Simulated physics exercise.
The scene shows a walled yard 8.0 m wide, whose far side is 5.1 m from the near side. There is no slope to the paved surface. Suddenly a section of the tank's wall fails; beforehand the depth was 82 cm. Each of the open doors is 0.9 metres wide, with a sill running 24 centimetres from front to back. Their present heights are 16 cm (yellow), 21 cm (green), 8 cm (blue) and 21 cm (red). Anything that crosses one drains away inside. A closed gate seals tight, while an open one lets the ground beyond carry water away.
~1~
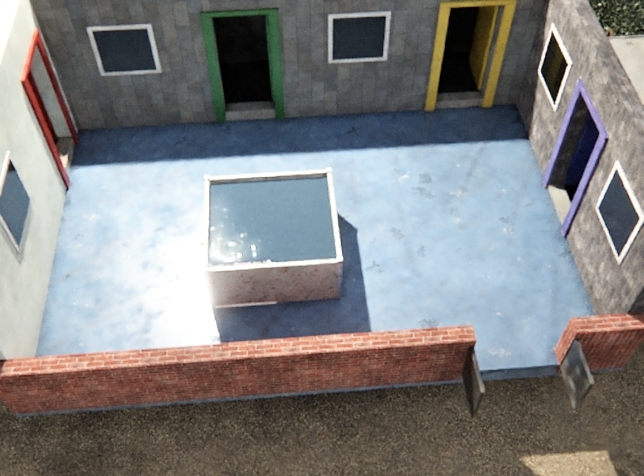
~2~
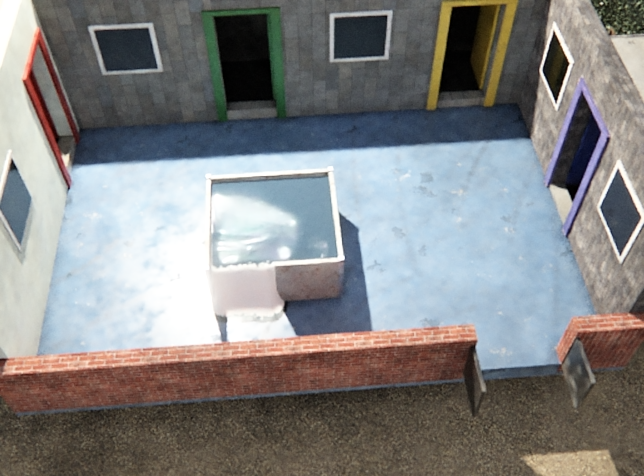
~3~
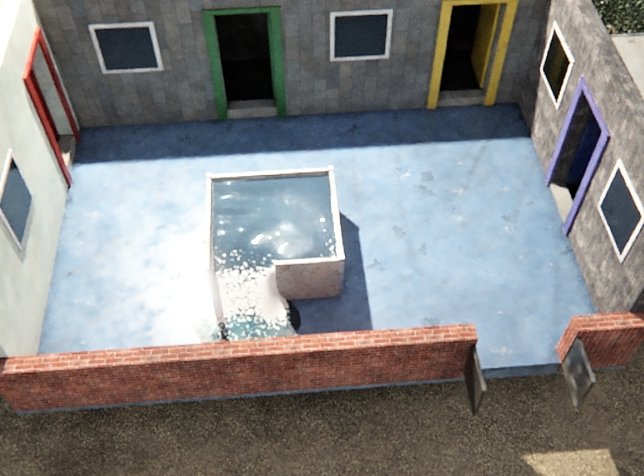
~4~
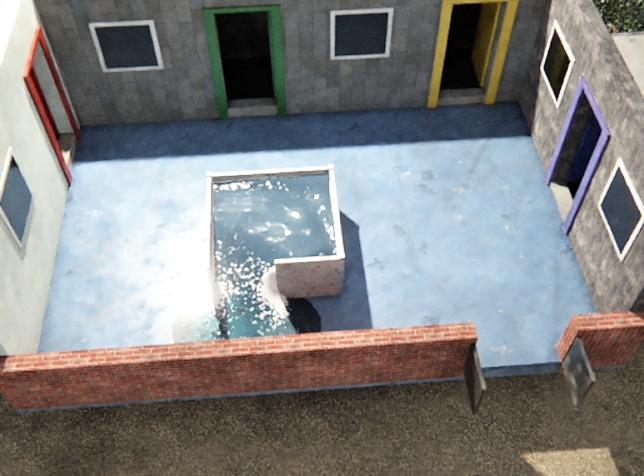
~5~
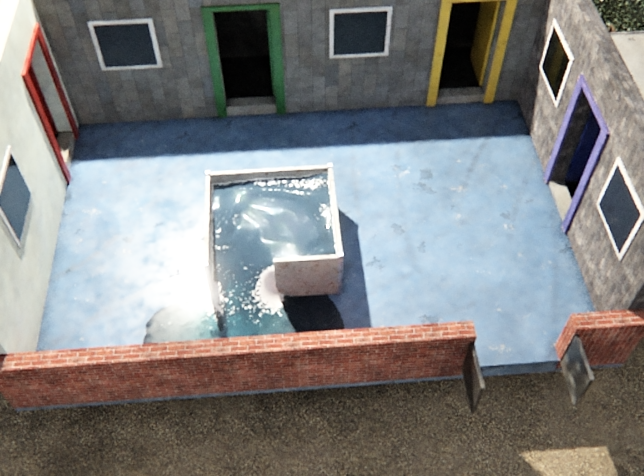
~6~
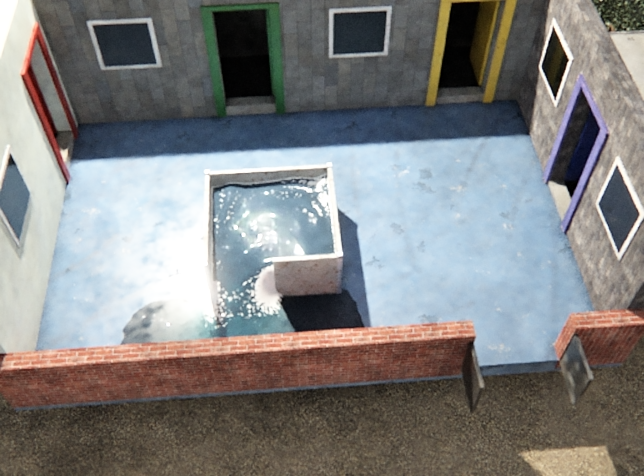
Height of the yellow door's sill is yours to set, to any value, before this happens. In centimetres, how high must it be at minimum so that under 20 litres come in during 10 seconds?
At least 6.5 cm or so.
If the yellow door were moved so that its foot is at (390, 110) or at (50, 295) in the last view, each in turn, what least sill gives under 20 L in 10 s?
In turn: About 8.0 cm, about 16 cm.
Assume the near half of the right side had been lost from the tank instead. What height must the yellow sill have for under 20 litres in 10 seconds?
About 11.0 cm.
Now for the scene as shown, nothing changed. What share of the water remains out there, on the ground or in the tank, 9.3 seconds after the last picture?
Water still present: Approx. 96 %.
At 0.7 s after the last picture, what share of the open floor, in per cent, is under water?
Around 15 per cent of the floor.
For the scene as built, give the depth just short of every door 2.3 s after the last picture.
Yellow door 0 cm, green door 0 cm, blue door 8 cm, red door 4 cm.
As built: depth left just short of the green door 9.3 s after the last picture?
You'd measure close to 5.5 cm there.
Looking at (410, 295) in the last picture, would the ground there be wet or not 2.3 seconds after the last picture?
At that moment it's submerged.
Then, 0.7 s after the last picture water covers 15 % of the floor, deepest (54 cm) near (243, 367); it has not reached the yellow door.
Then, 2.3 s after the last picture water covers 50 % of the floor, deepest (31 cm) near (243, 367); it has not reached the yellow door.
Then, 9.3 s after the last picture water covers 100 % of the floor, deepest (12 cm) near (549, 197); 8 cm at the yellow door, 0 litres in over its 16 cm sill.
At the yellow door as built, the water peaked near 10 cm, 6.1 s after the last picture.
Run again over the same 10 s with other heights there, 36 litres in over 5.5 cm, 12 litres over 7.5 cm. The limit of 20 litres is kept from about 6.5 cm up.
